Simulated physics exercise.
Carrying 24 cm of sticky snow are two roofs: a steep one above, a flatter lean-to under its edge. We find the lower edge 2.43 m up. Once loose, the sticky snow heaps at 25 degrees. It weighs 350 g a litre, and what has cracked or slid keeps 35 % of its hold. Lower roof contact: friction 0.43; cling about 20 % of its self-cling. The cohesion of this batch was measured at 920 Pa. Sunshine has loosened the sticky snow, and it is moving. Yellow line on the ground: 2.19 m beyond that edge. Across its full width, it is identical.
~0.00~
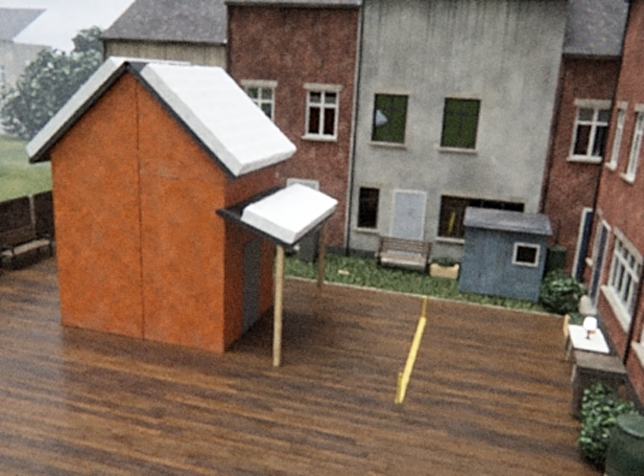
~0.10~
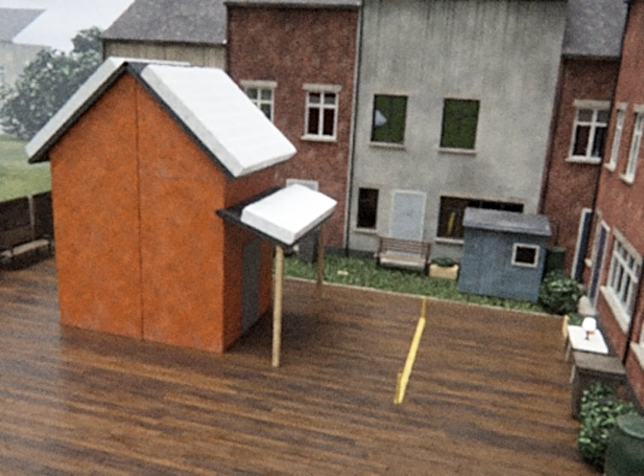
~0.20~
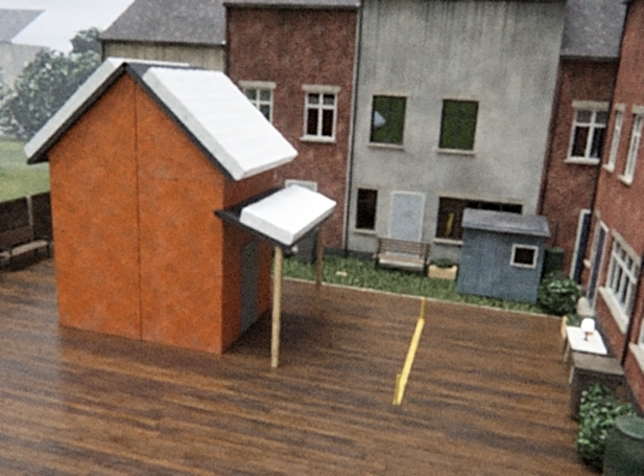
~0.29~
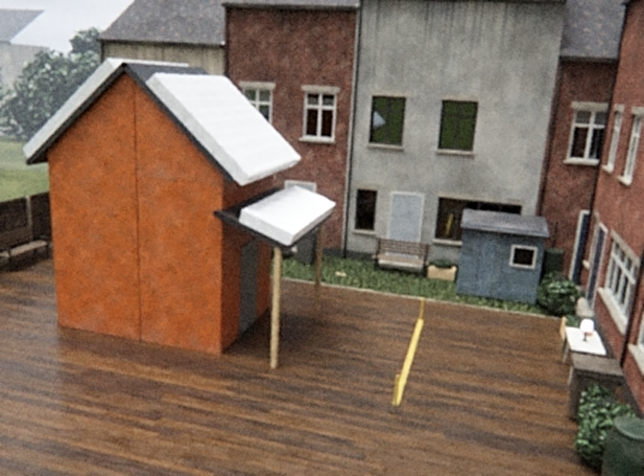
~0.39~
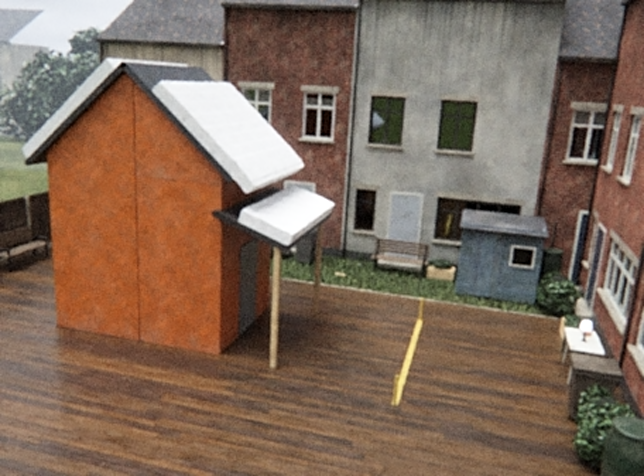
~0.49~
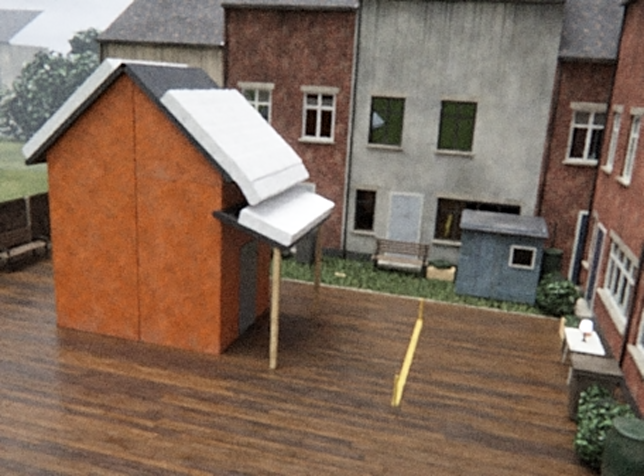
In a paved yard behind brick and grey terraced houses, a thick white layer slides slowly down the steep roof of an orange building, baring dark roof near the ridge as its lower edge extends over the snow-covered lean-to.
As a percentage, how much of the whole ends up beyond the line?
Roughly 29 %.
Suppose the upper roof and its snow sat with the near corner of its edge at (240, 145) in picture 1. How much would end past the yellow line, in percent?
It would then be around 40 percent.
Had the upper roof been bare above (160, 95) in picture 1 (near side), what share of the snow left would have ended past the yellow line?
I'd say close to 16 percent.
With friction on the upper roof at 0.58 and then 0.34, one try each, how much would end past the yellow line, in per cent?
About 0 % in the first try and about 14 % in the second.
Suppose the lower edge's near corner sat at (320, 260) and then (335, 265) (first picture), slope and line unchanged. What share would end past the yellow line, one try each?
Try 1: 25 %; try 2: 20 %.
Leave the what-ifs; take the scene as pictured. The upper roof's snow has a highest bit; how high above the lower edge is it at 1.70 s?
0.2 m or thereabouts.
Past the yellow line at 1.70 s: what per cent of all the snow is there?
I'd put it at roughly 10 %.
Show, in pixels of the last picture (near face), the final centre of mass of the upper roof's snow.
That point lands roughly at (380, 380).
After 1.04 s, none is below the lower edge and 0 % is past the line.
After 1.70 s, 70 % is below the lower edge and 10 % is past the line.
After 2.35 s, 86 % is below the lower edge and 29 % is past the line.
After 3.00 s, 87 % is below the lower edge and 29 % is past the line.
After 3.10 s, at the end, 87 % is below the lower edge and 29 % is past the line.
